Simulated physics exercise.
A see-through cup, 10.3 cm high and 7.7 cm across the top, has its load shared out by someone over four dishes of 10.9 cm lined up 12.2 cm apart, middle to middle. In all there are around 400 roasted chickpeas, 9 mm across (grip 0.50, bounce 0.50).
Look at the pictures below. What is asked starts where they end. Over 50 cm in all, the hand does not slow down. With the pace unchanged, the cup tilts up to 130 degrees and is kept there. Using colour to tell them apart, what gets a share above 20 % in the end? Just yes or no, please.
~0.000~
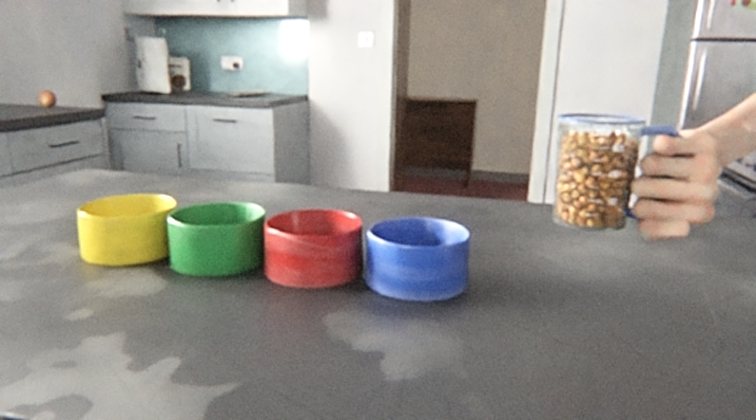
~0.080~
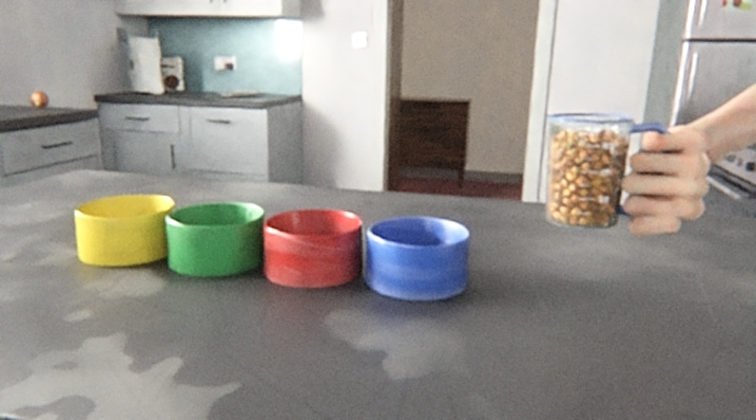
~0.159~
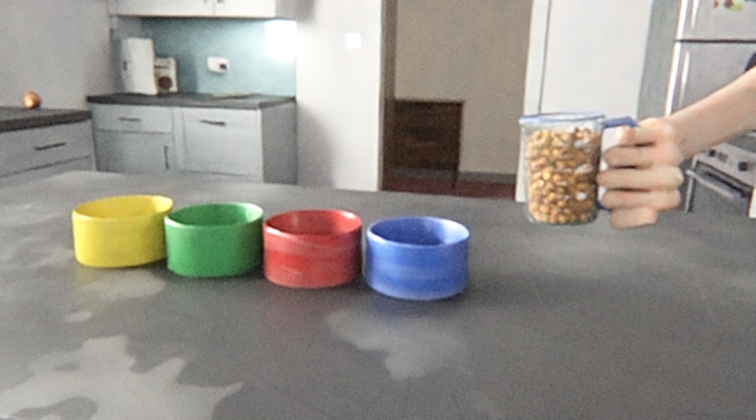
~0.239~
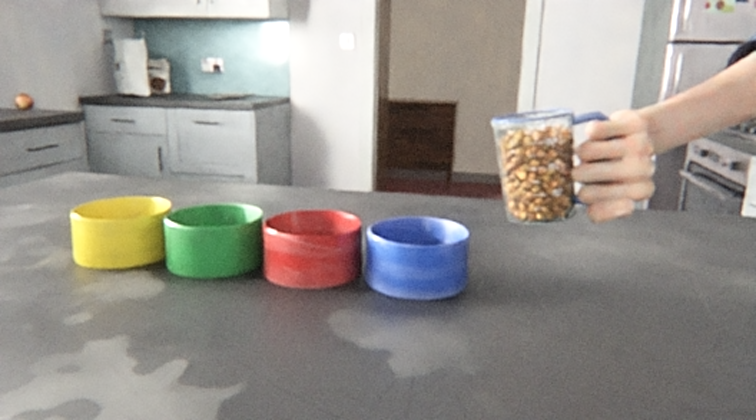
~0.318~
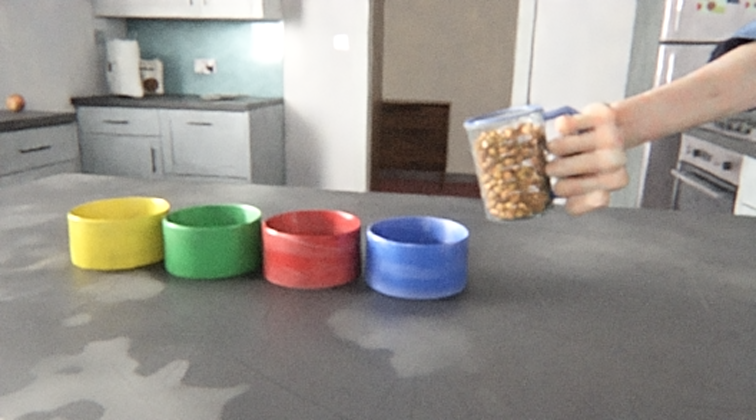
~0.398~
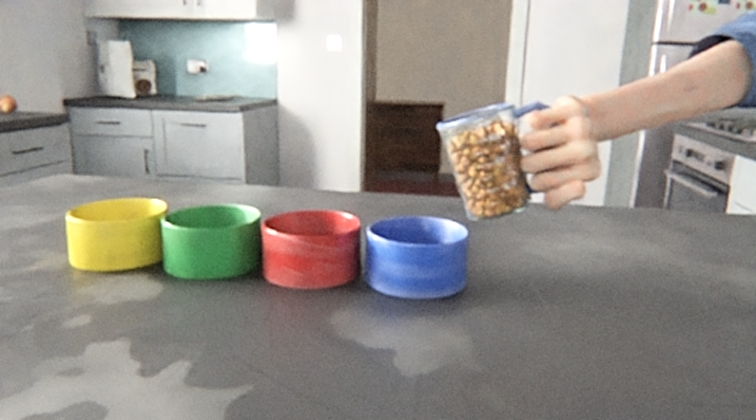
In short: Red no, blue no, green no, yellow yes, counter no.
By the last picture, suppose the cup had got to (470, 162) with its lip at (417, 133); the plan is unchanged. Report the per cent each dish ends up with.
Then red 0, blue 0, green 0, and yellow 90.
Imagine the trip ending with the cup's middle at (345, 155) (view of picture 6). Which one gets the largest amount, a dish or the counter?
That'd be red, it takes the most.
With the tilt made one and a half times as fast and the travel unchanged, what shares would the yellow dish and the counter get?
Result - yellow dish: 80; counter: 0.
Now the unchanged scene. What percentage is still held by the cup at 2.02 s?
About 70 per cent.
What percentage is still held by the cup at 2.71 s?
Some 0 %.
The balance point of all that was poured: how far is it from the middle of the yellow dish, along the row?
Offset from the dish centre: About 2 cm, left side.
After 1.37 s, tilt 70 degrees; cup holds 100 %.
Then, at 2.02 s, tilt 105 degrees; cup holds 70 %, yellow 20 %.
Then, at 2.71 s, tilt 130 degrees; cup holds 0 %, yellow 90 %.
In the end, at 3.1 s, red 0 %, blue 0 %, green 0 %, yellow 90 %, counter 10 %.
